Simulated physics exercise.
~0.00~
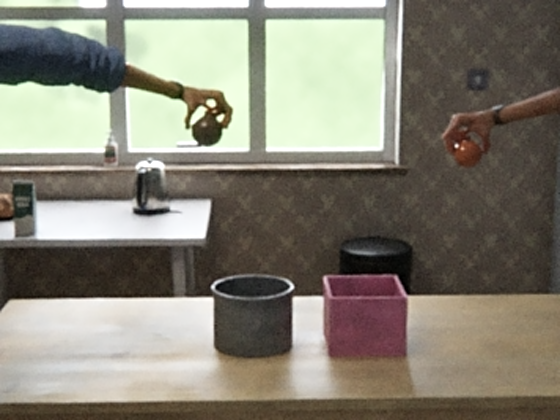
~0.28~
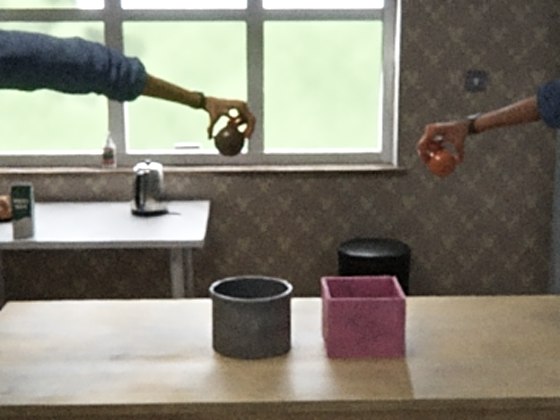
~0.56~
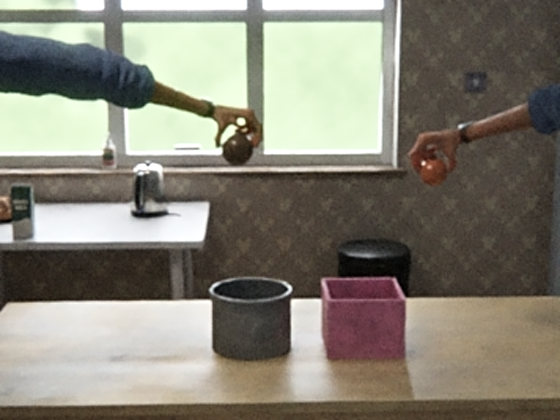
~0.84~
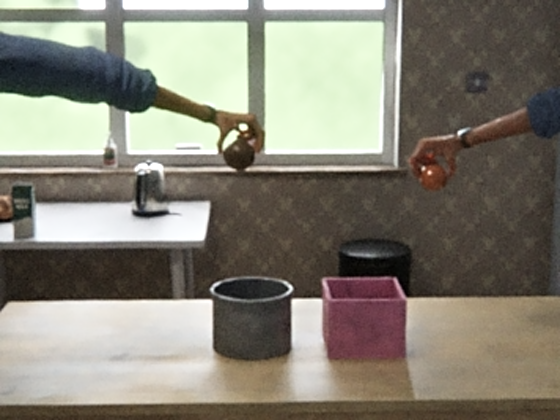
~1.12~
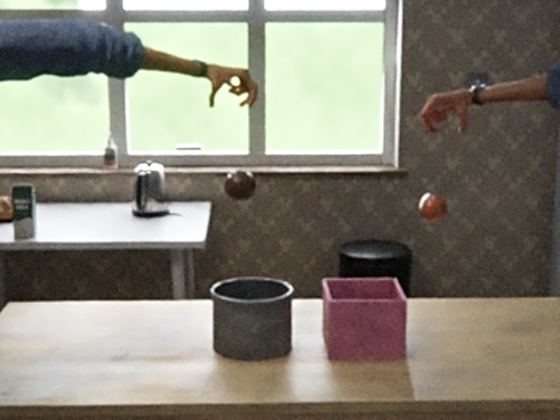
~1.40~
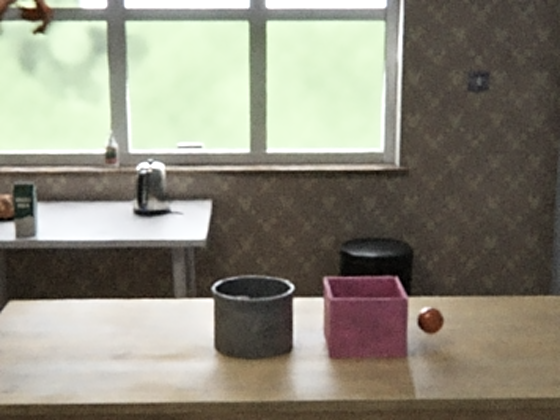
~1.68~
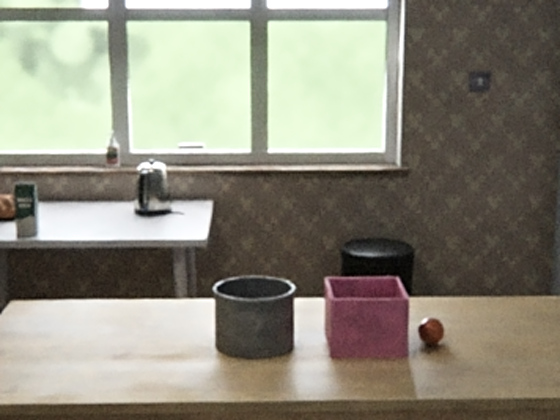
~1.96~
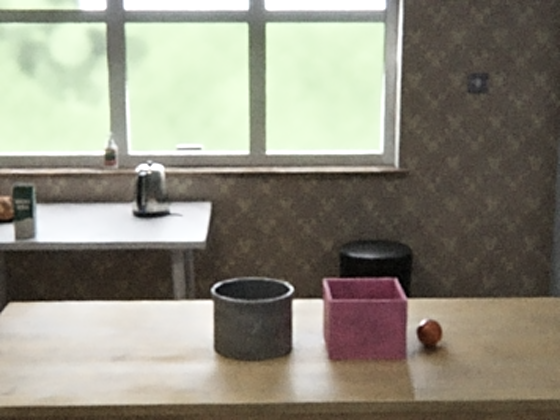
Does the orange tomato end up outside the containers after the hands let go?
Yes, the orange tomato misses the pink basket and comes to rest on the table to the right of it, while the round brown vegetable drops into the grey pot.
